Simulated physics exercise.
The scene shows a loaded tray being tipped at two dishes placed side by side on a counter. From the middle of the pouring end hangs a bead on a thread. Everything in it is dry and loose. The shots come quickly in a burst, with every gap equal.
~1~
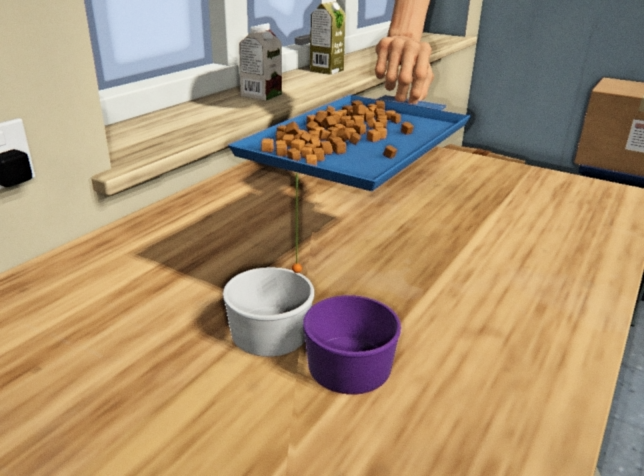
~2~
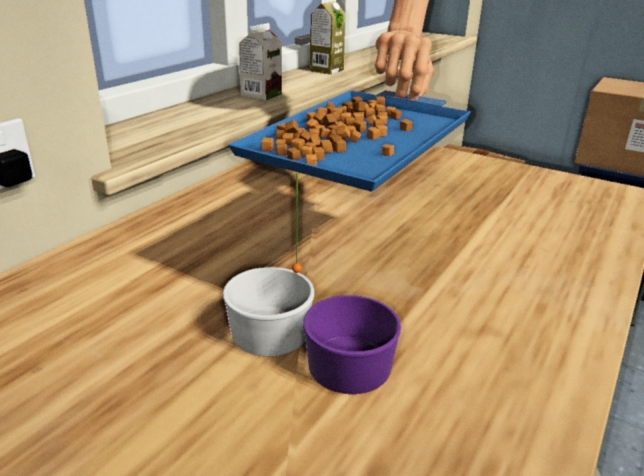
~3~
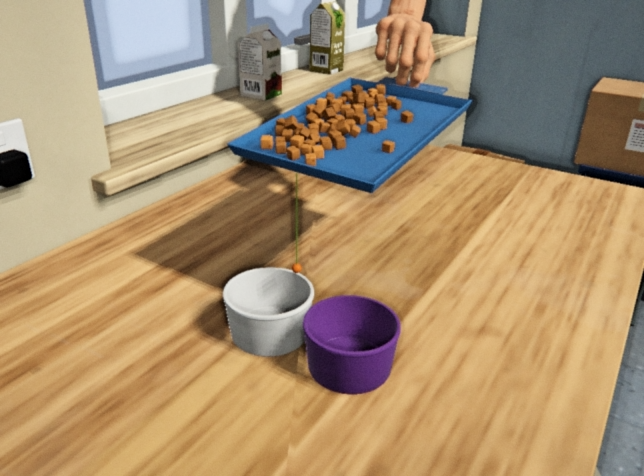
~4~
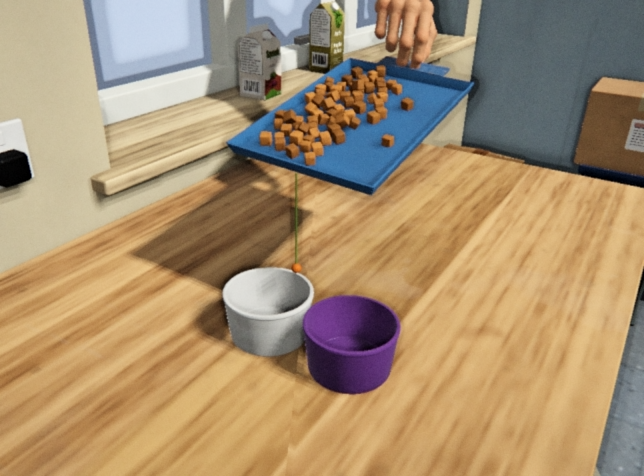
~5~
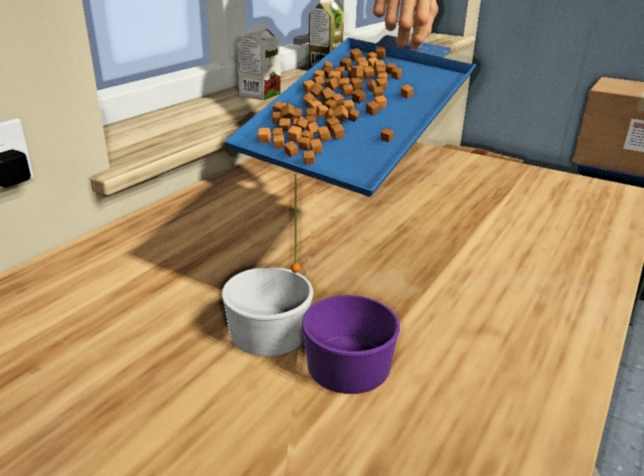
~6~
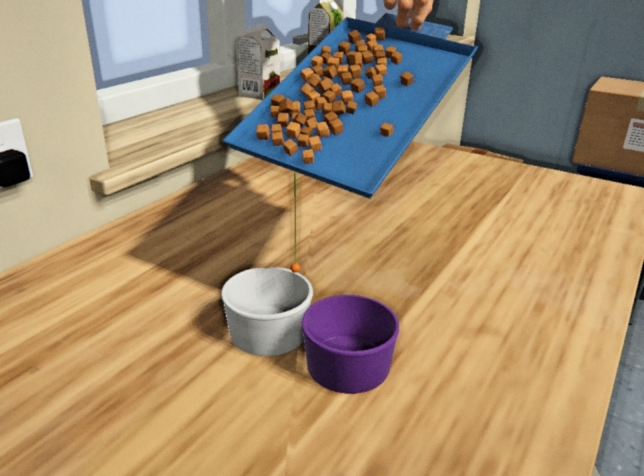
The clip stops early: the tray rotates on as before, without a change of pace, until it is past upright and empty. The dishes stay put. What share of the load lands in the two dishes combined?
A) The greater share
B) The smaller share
The greater share.
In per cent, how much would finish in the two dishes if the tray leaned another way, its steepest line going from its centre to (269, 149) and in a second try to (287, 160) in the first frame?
First case around 10 per cent, second case 40 per cent.
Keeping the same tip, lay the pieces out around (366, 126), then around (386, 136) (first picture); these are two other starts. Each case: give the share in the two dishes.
Respectively 70 and 80 in a hundred.
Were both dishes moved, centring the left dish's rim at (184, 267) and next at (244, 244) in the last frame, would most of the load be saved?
At place one a lesser share; at place two a lesser share.
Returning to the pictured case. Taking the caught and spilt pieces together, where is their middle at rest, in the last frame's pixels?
Centre at rest, last view: Approx. (339, 359).
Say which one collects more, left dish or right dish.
The fuller one is the right side.
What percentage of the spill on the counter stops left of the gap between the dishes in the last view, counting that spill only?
Left portion: Around 60 %.
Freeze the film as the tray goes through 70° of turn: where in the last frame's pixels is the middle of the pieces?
Its middle sits at about pixel (320, 157).
Just after the last frame, tray tipped steeply; the larger part on the tray; roughly a quarter in the air.
A moment on, tray tipped past a quarter turn; roughly half in the right dish; about a tenth in the left dish; roughly a quarter outside both; about a tenth in the air.
Further on, tray tipped past a quarter turn; roughly two thirds in the right dish; roughly a quarter in the left dish; roughly a quarter outside both.
When it is over, tray tipped past a quarter turn; roughly two thirds in the right dish; roughly a quarter in the left dish; roughly a quarter outside both.
